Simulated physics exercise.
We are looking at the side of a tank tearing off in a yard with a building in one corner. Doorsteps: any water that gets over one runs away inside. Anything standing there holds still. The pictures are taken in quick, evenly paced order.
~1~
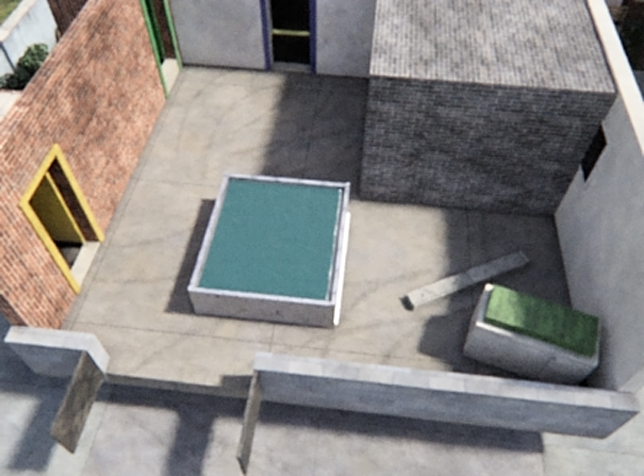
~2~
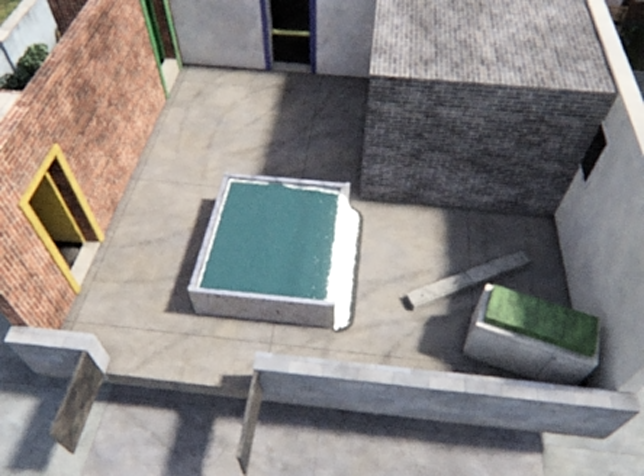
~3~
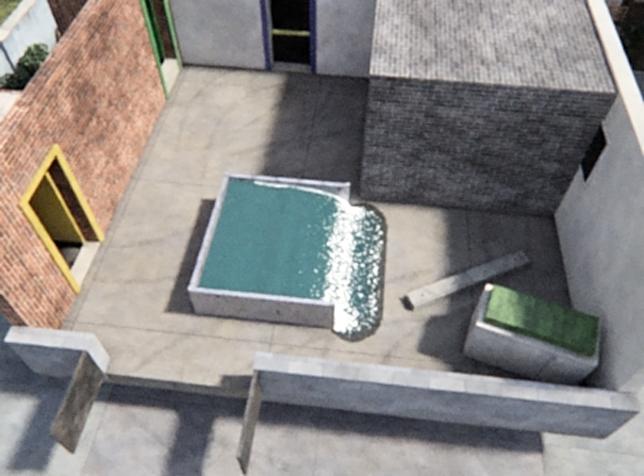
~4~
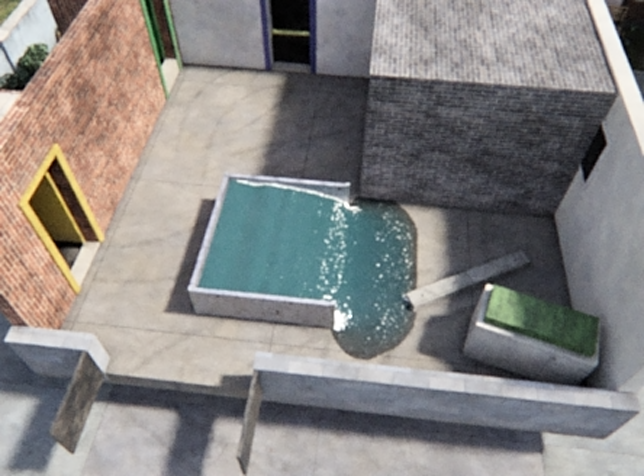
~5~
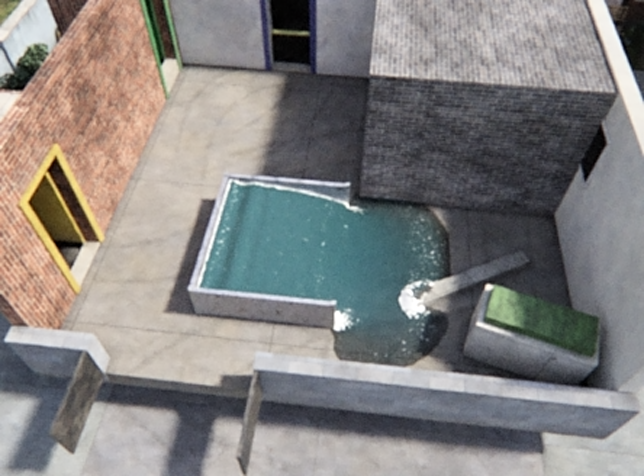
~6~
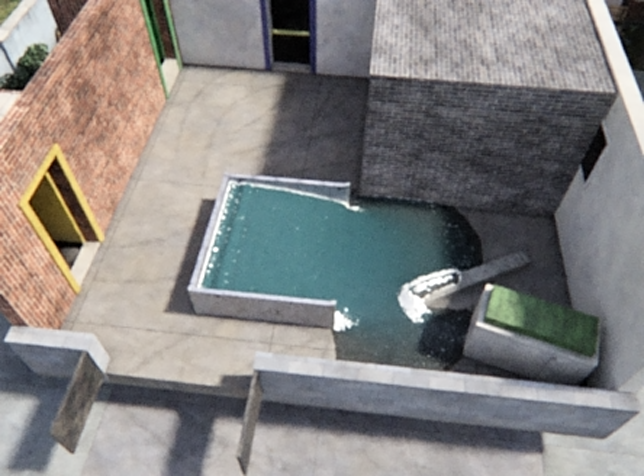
The video shows a low rectangular tank of blue-green water in a walled yard; its right side gives way, and water pours out in white foam, spreading rightward across the paving and around a slab lying there.
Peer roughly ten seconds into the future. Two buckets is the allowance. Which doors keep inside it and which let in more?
One by one: The yellow door does not pass two buckets; the blue door does not pass two buckets; the green door does not pass two buckets.
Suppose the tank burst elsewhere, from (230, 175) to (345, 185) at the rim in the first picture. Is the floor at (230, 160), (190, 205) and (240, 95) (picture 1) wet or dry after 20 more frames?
In the order given: Swamped, untouched and swamped.
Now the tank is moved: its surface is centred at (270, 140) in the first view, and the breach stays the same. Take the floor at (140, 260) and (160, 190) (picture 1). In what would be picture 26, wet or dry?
I'd say spared for the first and spared for the second.
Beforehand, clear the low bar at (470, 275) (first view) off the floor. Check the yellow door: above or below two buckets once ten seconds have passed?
In that run yellow door comes in short.
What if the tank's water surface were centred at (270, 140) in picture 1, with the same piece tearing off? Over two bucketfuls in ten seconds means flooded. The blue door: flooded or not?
At the blue door, the inflow ends up past the threshold.
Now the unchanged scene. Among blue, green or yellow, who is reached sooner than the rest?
Answer: The yellow door.
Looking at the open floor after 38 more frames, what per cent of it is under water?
Roughly 50 %.
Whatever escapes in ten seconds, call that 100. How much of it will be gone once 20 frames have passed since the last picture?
Near 0 in a hundred.
A moment on, water covers 25 % of the floor; the yellow door not reached, the blue door not reached, the green door not reached.
Next, water covers 30 % of the floor; the yellow door not reached, the blue door not reached, the green door not reached.
Then, water covers 30 % of the floor; the yellow door not reached, the blue door not reached, the green door not reached.
Later, water covers 50 % of the floor; the yellow door not reached, the blue door not reached, the green door not reached.
In the end, water covers 75 % of the floor; the yellow door under two buckets in, the blue door not reached, the green door wet at the sill, nothing in.
